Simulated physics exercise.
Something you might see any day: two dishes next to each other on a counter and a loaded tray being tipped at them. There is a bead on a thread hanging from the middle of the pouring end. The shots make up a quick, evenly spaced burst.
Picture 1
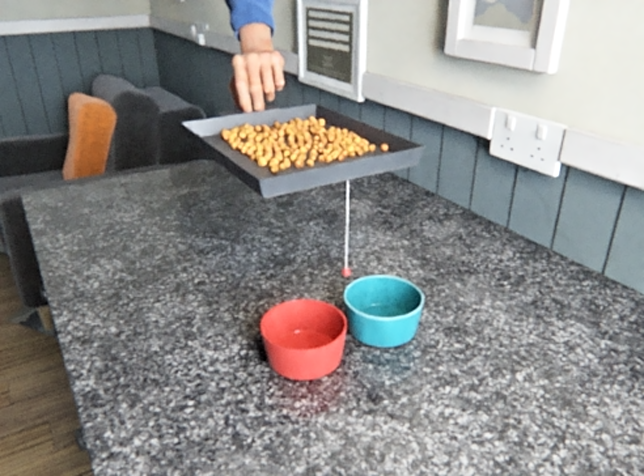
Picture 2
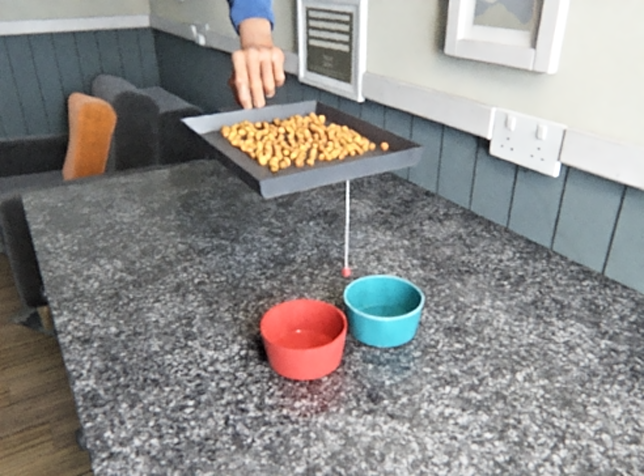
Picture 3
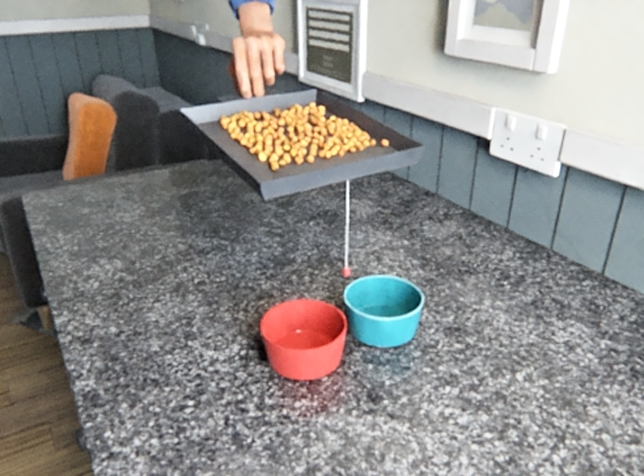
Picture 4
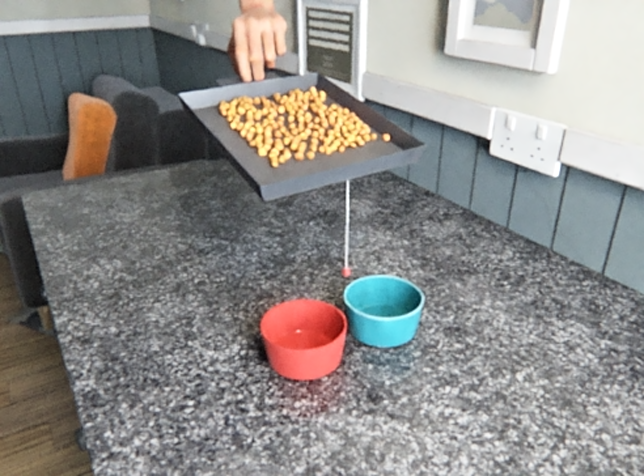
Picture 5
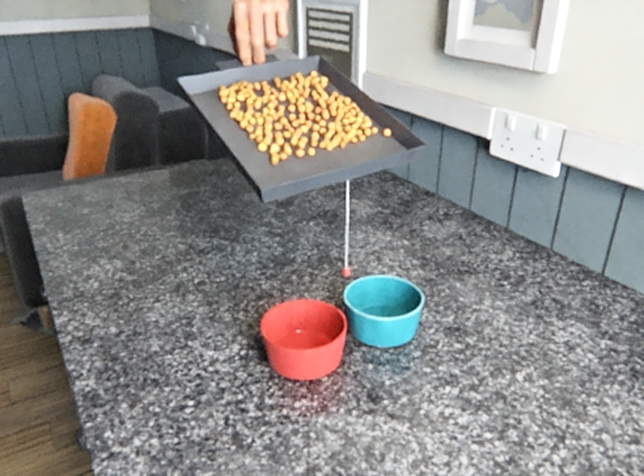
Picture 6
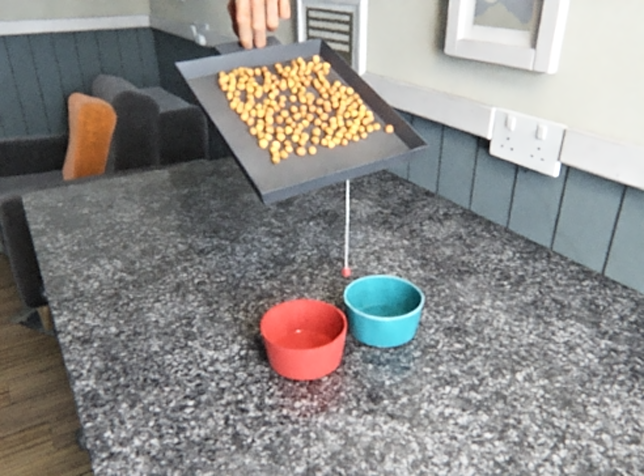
A hand raises the back of a dark tray of roasted chickpeas, steepening its slant.
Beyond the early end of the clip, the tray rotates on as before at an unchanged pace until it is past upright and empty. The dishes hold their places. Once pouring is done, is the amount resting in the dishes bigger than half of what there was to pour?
I expect the dishes to end up with the bulk of the load.
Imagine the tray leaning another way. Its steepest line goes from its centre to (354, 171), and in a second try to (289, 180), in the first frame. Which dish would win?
First try: The dish to the right; second try: The dish to the left.
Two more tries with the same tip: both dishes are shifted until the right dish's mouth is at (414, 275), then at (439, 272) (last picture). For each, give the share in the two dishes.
I'd say about 40 percent, followed by about 30 percent.
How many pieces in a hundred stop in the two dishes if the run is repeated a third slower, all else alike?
Roughly 80 percent.
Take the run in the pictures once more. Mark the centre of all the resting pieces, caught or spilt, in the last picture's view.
I'd put the middle somewhere around (325, 345).
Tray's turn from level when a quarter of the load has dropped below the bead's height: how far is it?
Roughly 90 degrees of turn.
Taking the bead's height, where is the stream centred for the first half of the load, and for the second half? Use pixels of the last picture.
I'd place the first part at (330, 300) and the rest at (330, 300).
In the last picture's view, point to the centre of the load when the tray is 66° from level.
In the last view, the load is centred close to (324, 176).
Soon, tray tipped steeply; nearly all on the tray; a small part in the air.
A while on, tray tipped past a quarter turn; about two thirds on the tray; about a quarter in the left dish; a small part in the right dish; a small part outside both; a small part in the air.
Towards the end, tray tipped past a quarter turn; about half in the left dish; about a quarter in the right dish; about a quarter outside both.
Finally, tray tipped past a quarter turn; about half in the left dish; about a quarter in the right dish; about a quarter outside both.
